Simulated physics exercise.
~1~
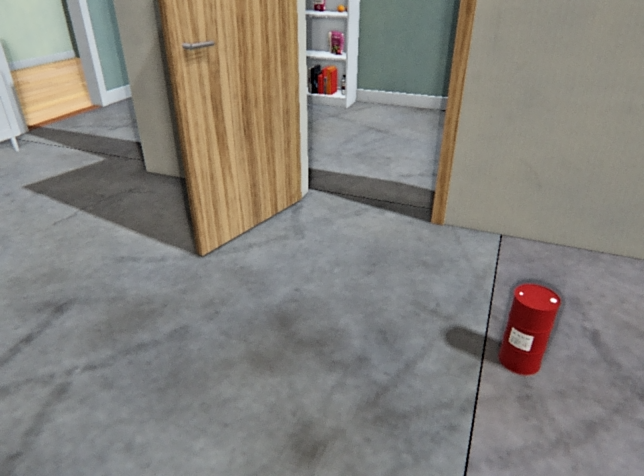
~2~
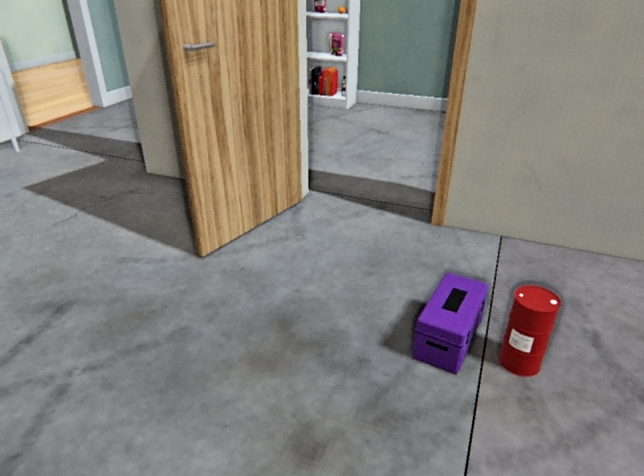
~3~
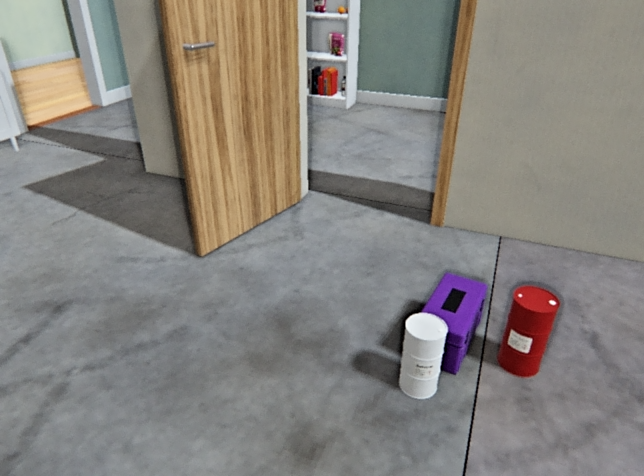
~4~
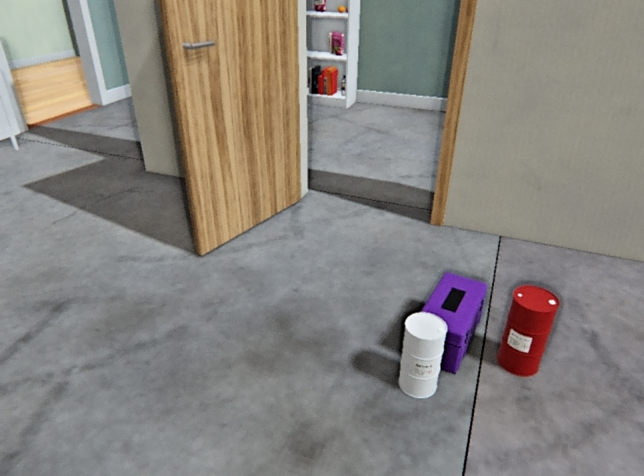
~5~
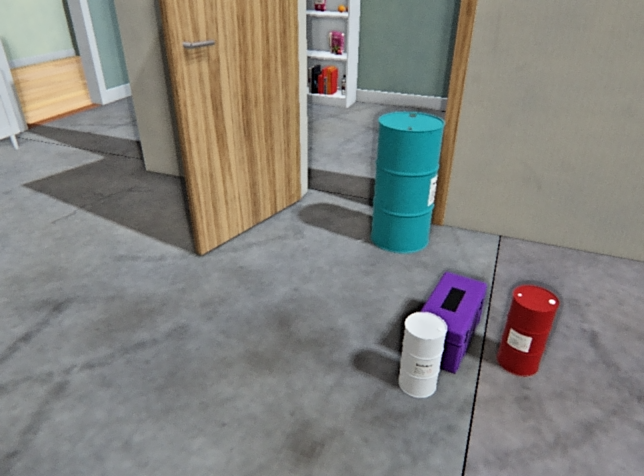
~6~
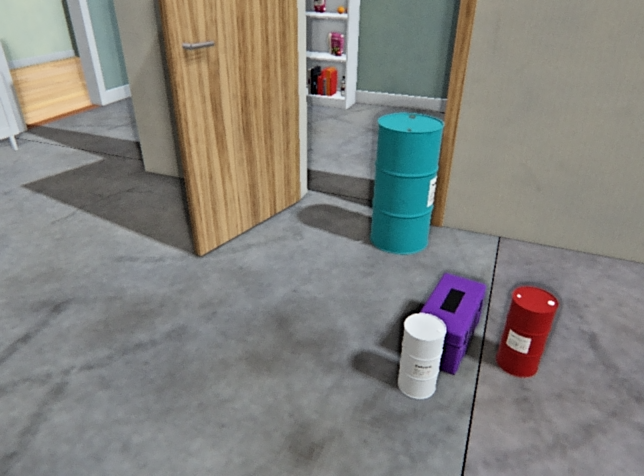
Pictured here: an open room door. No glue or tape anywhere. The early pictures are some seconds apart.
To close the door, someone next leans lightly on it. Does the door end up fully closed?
No.
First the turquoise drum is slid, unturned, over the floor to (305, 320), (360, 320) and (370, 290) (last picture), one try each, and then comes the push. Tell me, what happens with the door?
Swings all the way, Swings all the way, Swings all the way.
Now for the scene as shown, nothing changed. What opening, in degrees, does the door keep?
About 30°.
Then, 0.60 s on from there, open by 79°.
Then, 0.90 s on from there, open by 55°.
In the end, open by 31°; all 4 unmoved. At the end, from the last picture's camera, turquoise drum near (405, 184).
